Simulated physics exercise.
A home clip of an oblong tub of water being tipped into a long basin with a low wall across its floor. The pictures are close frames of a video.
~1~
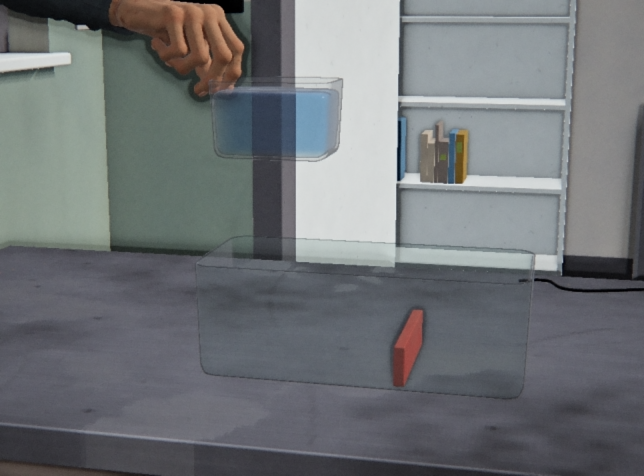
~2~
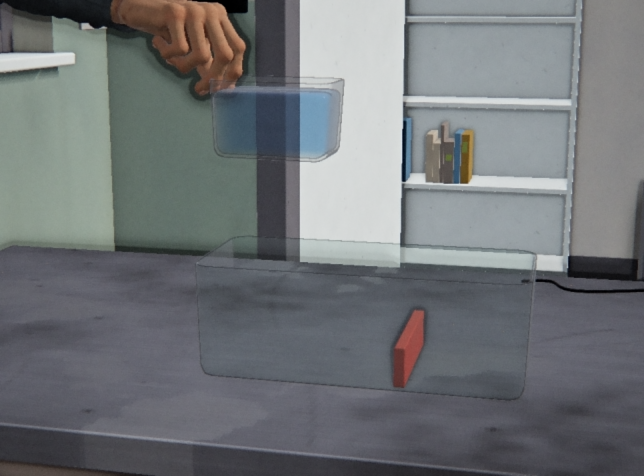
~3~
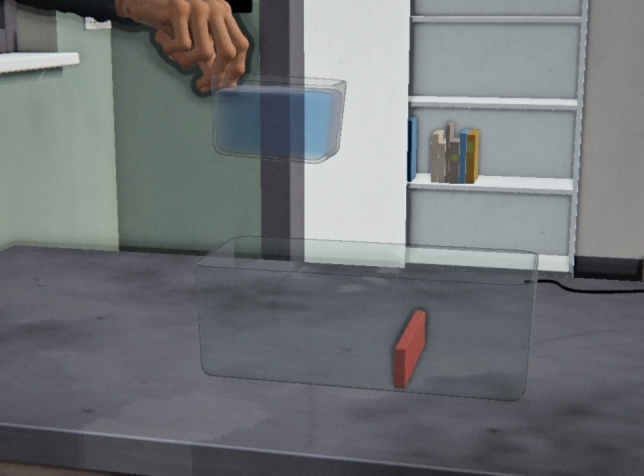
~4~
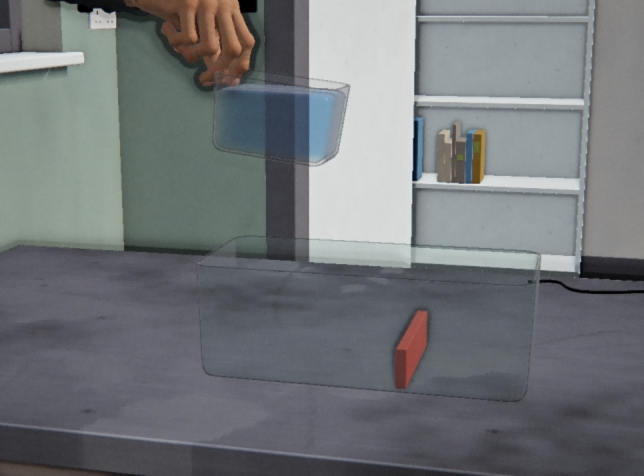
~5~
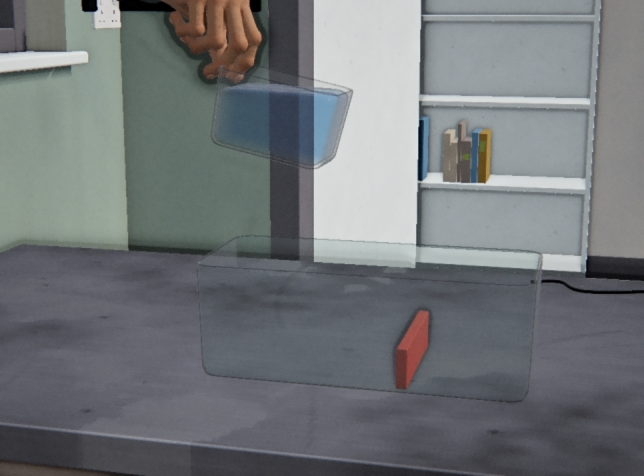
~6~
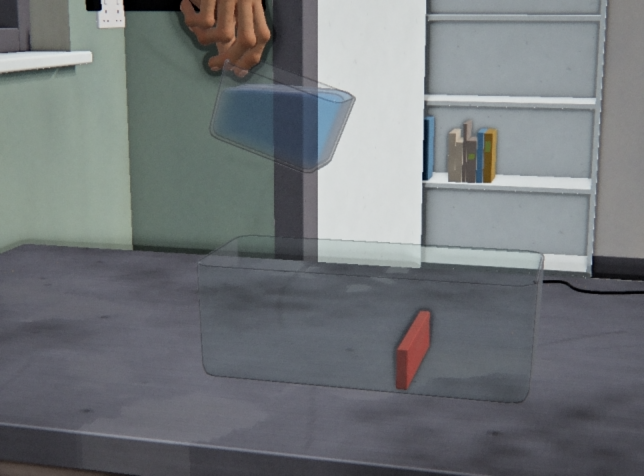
A hand tilting a small clear tub of blue water rightward above a long transparent basin with a low red wall inside.
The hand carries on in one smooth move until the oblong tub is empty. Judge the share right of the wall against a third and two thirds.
The share right of the wall is between a third and two thirds.
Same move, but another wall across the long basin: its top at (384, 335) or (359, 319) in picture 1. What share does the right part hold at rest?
About 65 and 80 per cent.
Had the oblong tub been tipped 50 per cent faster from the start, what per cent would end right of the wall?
About 30 per cent.
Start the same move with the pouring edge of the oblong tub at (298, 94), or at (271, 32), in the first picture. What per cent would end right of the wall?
About 5 and 10 per cent.
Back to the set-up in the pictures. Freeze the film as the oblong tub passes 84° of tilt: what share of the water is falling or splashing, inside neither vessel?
It comes to 40 per cent or so.
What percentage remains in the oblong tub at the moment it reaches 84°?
Close to 35 per cent.
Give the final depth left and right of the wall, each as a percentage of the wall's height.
Left: 30 %. Right: 40 %.
A moment on, the oblong tub is tipped on its side and 37 per cent is still to pour, 7 is left of the wall and 16 right of it.
Next, the oblong tub is tipped right over and 4 per cent is still to pour, 43 is left of the wall and 47 right of it.
Then the oblong tub is tipped right over and 0 per cent is still to pour, 52 is left of the wall and 46 right of it.
Later the oblong tub is tipped right over and 0 per cent is still to pour, 52 is left of the wall and 47 right of it.
In the end 52 per cent lies left of the wall, 47 right of it and 1 outside.
